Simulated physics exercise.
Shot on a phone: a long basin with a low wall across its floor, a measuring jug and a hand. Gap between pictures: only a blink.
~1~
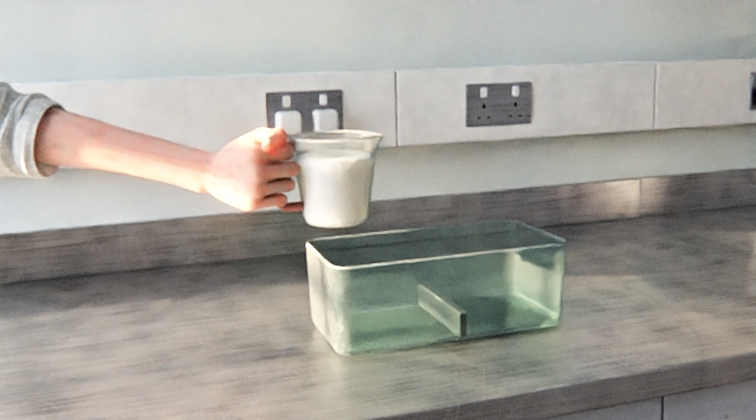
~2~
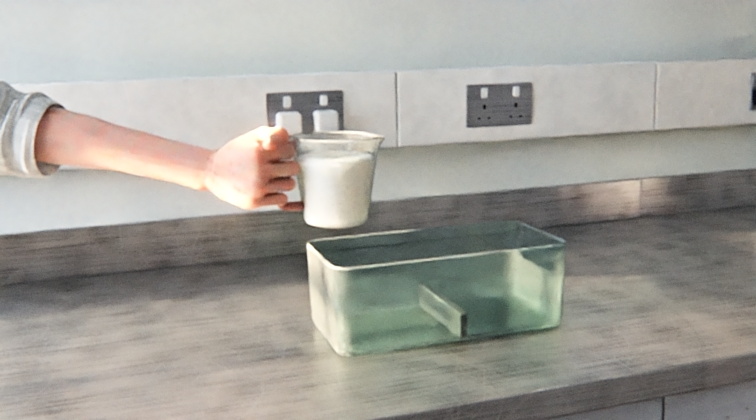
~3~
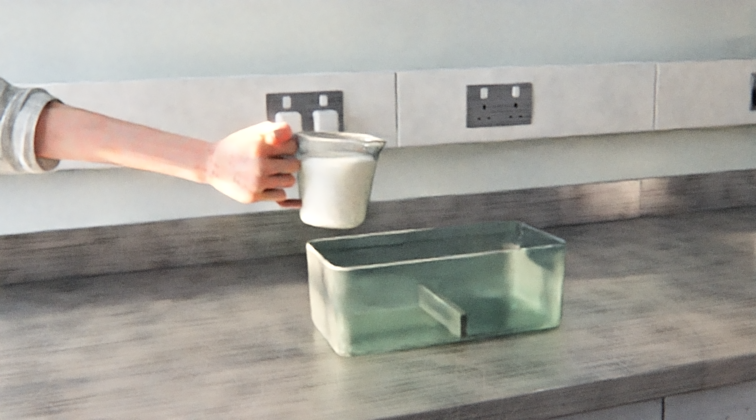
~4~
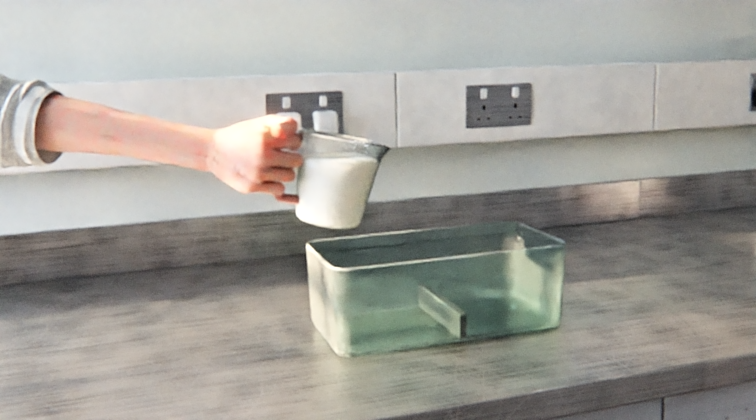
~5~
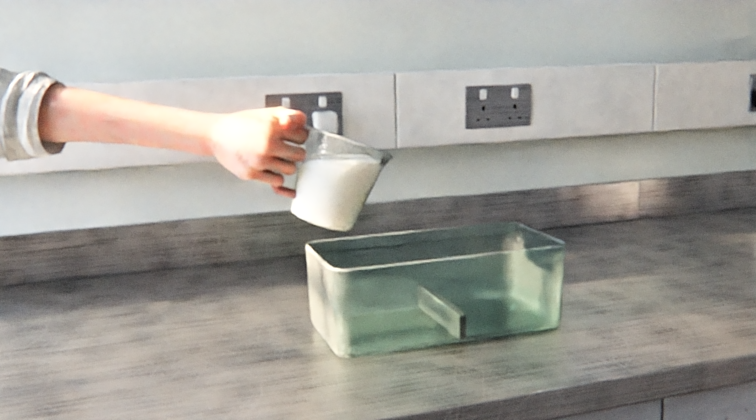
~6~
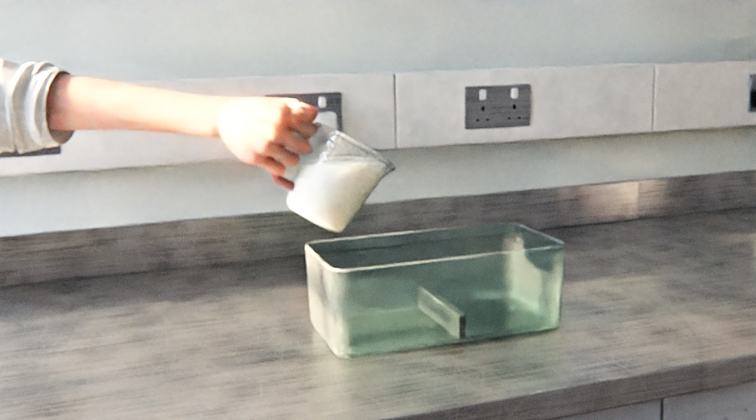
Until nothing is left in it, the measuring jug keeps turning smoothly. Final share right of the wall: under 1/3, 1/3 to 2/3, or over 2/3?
The share right of the wall is going to stay short of a third.
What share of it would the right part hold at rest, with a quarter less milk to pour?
Close to 10 per cent.
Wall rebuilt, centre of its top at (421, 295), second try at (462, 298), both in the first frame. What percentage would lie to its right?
Note - case one near 45 %, case two near 15 %.
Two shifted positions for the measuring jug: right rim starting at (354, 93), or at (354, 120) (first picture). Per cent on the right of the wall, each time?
10 and 10 in a hundred.
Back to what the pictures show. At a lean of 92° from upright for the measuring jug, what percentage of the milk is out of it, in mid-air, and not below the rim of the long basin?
Close to 20 in a hundred.
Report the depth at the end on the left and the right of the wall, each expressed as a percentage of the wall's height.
The left reads 60 in a hundred and the right 10 in a hundred.
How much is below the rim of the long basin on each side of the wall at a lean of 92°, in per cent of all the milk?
Roughly 20 per cent on the left, roughly 5 per cent on the right.
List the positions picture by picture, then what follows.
In the first frame, it leans 0°; its right rim is at (382, 134); the milk meets the walls at (296, 157) and (370, 153); the long basin's rim runs from (319, 255) to (541, 232); the wall's top is at (441, 297).
In the second frame, it leans 1°; its right rim is at (384, 136); the milk meets the walls at (297, 158) and (371, 154).
In the third frame, it leans 6°; its right rim is at (386, 140); the milk meets the walls at (298, 157) and (372, 155).
In the fourth frame, it leans 12°; its right rim is at (389, 147); the milk meets the walls at (300, 159) and (375, 157).
In the fifth frame, it leans 21°; its right rim is at (392, 156); the milk meets the walls at (301, 162) and (380, 158).
In the sixth frame, it leans 32°; its right rim is at (395, 168); the milk meets the walls at (300, 169) and (389, 163).
A moment on, the measuring jug is tipped on its side and 55 per cent is still to pour, 22 is left of the wall and 3 right of it.
Next, the measuring jug is tipped right over and 9 per cent is still to pour, 79 is left of the wall and 6 right of it.
Then the measuring jug is tipped right over and 0 per cent is still to pour, 88 is left of the wall and 9 right of it.
Later the measuring jug is tipped right over and 0 per cent is still to pour, 88 is left of the wall and 10 right of it.
At rest 87 per cent lies left of the wall, 11 right of it and 2 outside.
